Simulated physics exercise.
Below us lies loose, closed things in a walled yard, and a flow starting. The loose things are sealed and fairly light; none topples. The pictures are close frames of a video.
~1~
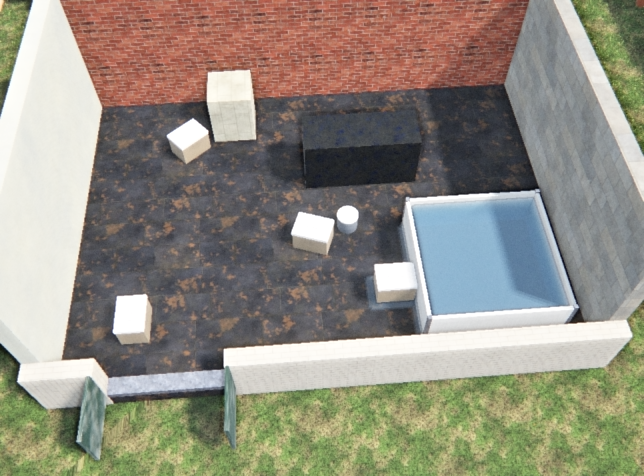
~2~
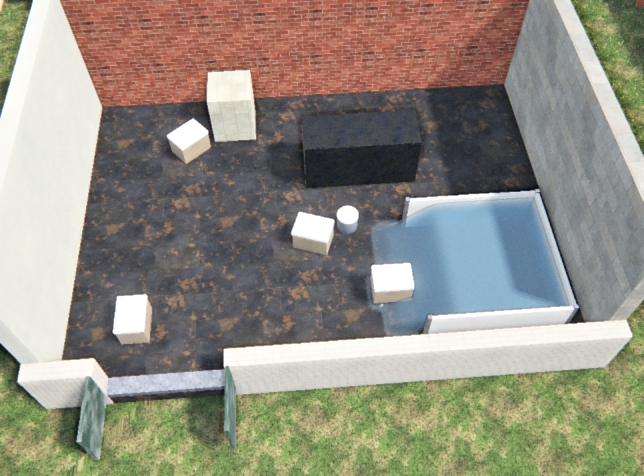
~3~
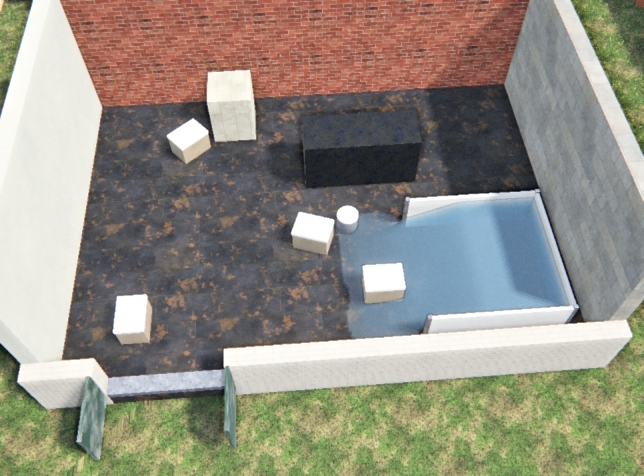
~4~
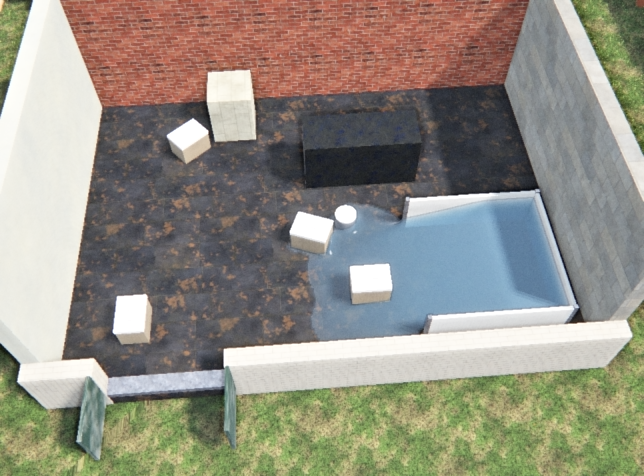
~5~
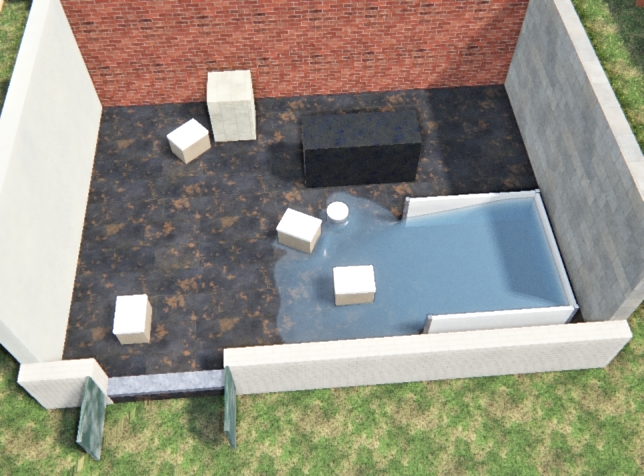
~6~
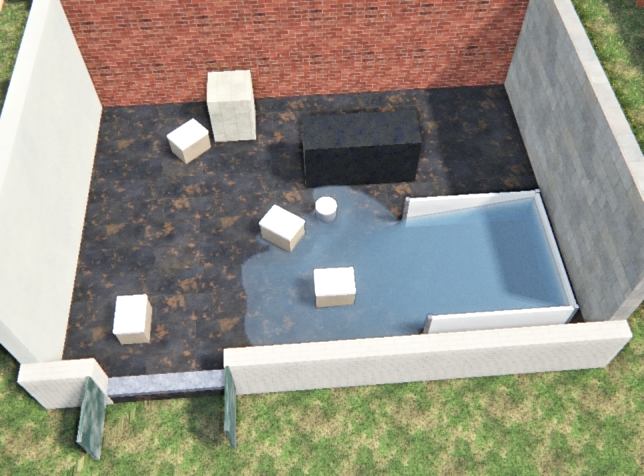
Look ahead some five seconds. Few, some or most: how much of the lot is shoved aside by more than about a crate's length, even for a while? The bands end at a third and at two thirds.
Share: Two thirds or more.
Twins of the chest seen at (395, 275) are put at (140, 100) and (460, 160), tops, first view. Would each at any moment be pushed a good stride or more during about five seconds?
One after the other: That far or more, no.
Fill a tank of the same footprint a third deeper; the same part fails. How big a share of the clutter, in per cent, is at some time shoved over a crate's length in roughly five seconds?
Roughly 100 per cent.
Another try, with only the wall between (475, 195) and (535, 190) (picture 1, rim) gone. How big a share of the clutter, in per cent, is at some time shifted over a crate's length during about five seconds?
I make it 0 per cent.
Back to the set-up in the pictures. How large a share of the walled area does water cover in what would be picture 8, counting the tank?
Near 35 in a hundred.
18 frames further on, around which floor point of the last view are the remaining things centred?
Near (123, 204).
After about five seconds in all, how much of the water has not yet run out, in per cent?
Close to 90 %.
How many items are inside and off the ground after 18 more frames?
I count 3.
A moment on, 3 of 5 are well off their spots; 1 afloat.
Next, 4 of 5 are well off their spots; 2 afloat.
Later, 5 of 5 are well off their spots; 3 afloat.
In the end, 5 of 5 are well off their spots, and 5 have been at some point; 5 afloat.
